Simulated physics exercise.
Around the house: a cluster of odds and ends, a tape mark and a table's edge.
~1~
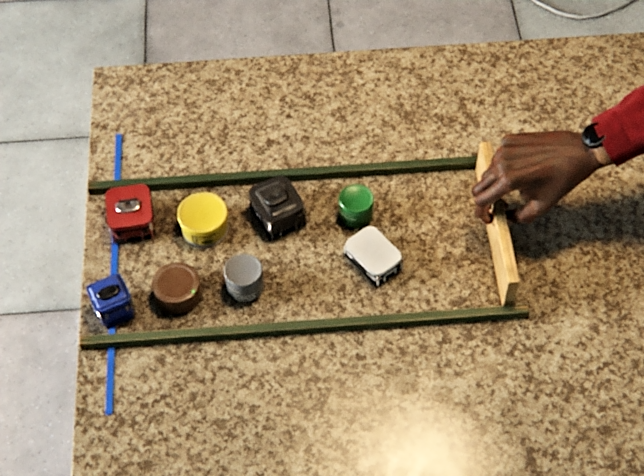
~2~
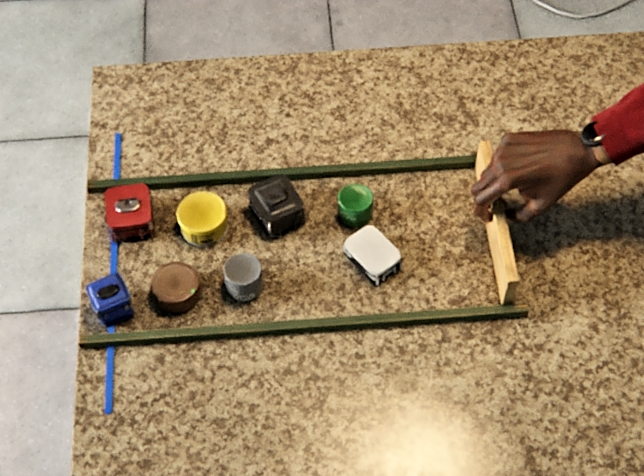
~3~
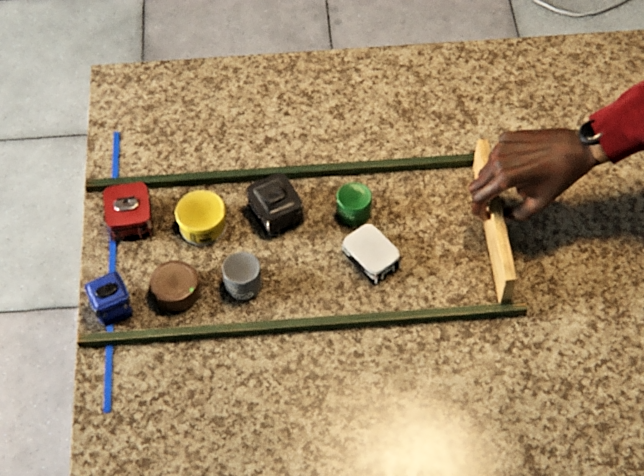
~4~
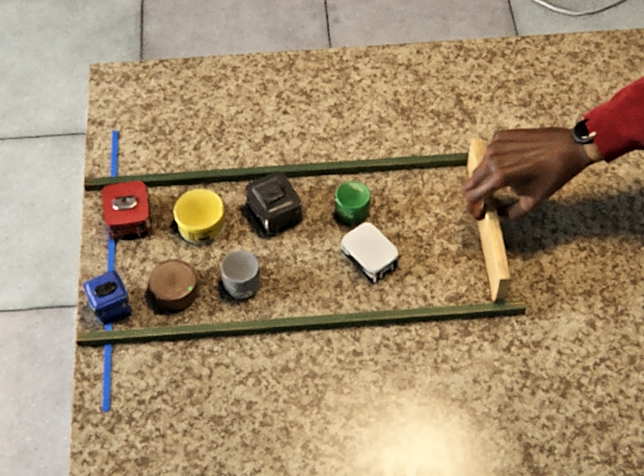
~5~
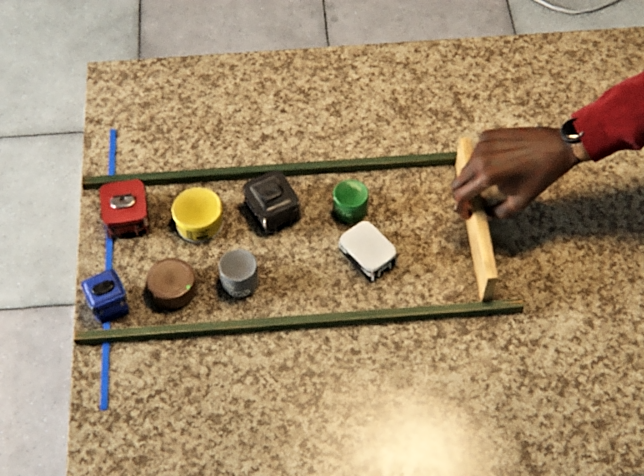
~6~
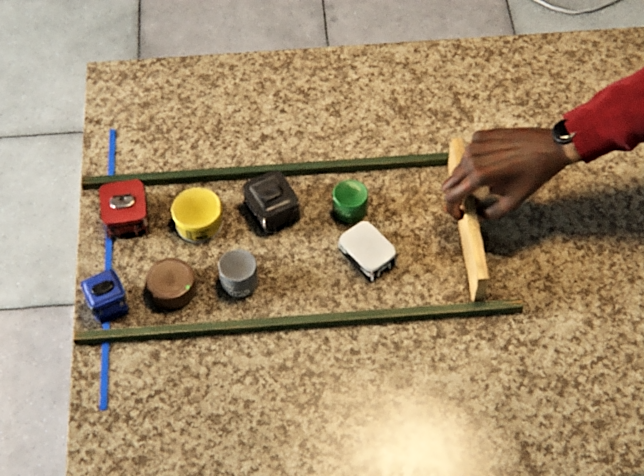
A hand slides a wooden board slightly left between two green strips, toward small scattered containers.
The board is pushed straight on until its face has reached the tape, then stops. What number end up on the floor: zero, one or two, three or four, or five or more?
As it turns out, the number that fall off is five or more.
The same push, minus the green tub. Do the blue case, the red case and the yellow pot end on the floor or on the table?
The blue case drops off, the red case falls, the yellow pot falls.
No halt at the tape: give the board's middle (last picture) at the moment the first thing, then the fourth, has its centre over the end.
Near (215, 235) and (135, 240).
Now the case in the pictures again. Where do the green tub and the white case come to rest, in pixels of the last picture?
First (90, 222), then (89, 261).
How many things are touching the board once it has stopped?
In contact: 3.
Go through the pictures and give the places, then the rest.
In the first picture, blue case (111, 301); red case (131, 214); brown lid (177, 288); board (496, 223); tape (114, 263).
In the second picture, red case (130, 213); board (496, 221).
In the third picture, brown lid (175, 286); green tub (354, 204).
In the fourth picture, blue case (108, 297); yellow pot (200, 217).
In the fifth picture, red case (125, 209); grey tub (239, 274).
In the sixth picture, blue case (105, 296); red case (125, 209); brown lid (171, 284); board (467, 219); tape (108, 258).
Soon after, none off yet; blue case at rest near (105, 296); red case at rest near (125, 209); brown lid at rest near (171, 284).
After that, none off yet; blue case at rest near (105, 296); red case moving near (112, 209); brown lid moving near (166, 285).
And then, one off so far; blue case displaced about its own width near (65, 303); red case on its way down near (73, 326); brown lid displaced about its own width near (106, 288).
In the end, the number that fall off is five or more; gone, black case, yellow pot, brown lid, red case and blue case.
